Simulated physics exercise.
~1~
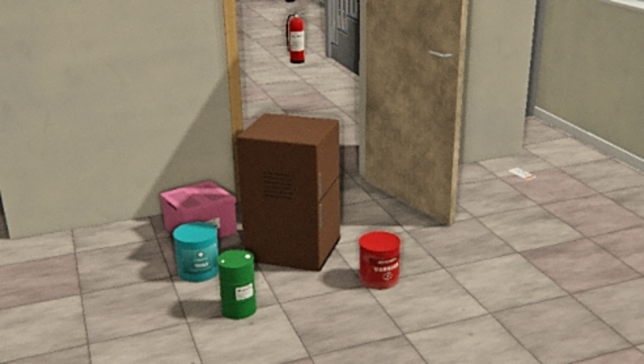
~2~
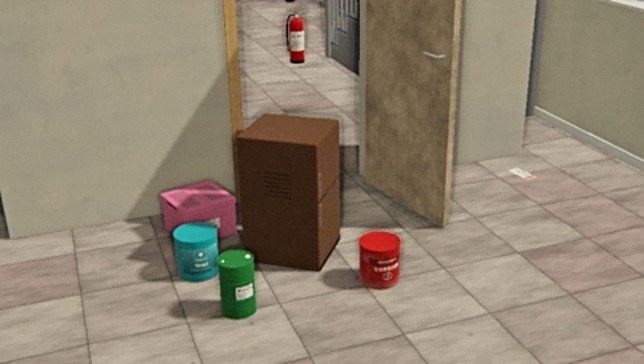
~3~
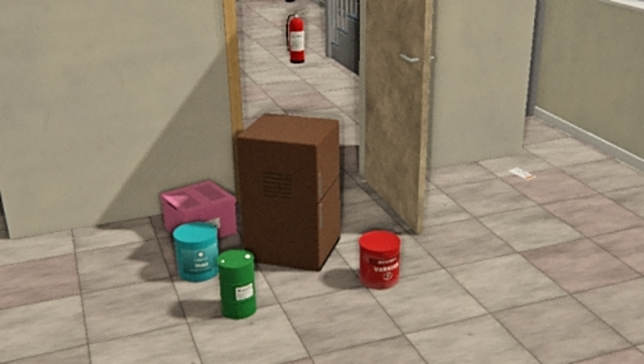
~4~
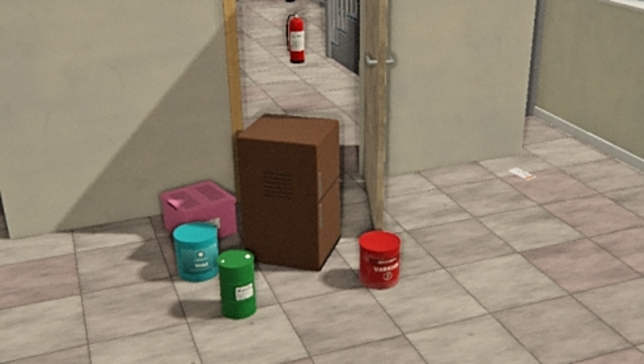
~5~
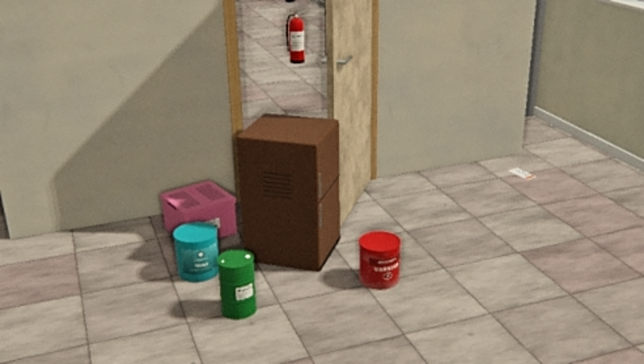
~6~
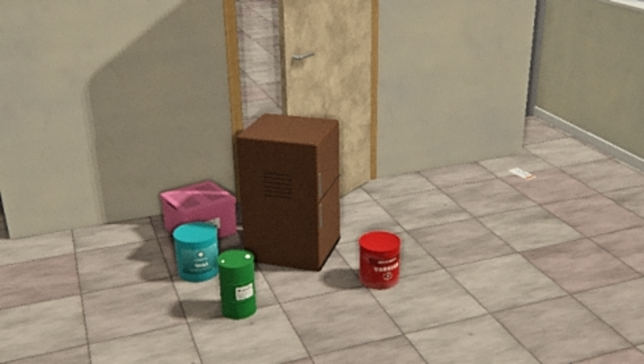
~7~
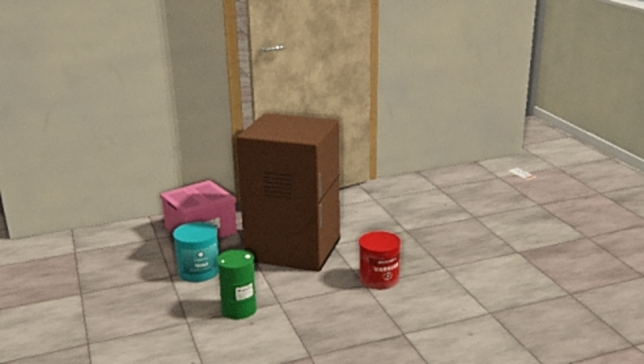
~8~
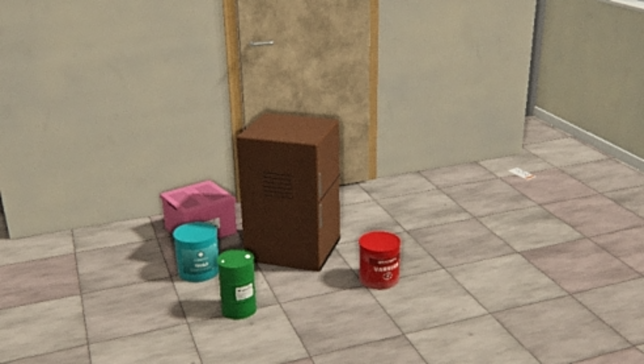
We see an open door behind a brown cabinet, with a pink box, a turquoise pail, a green canister and a red bucket on the tiled floor. The door swings leftward past the cabinet until it closes, hiding the fire extinguisher beyond, while everything else stays still.
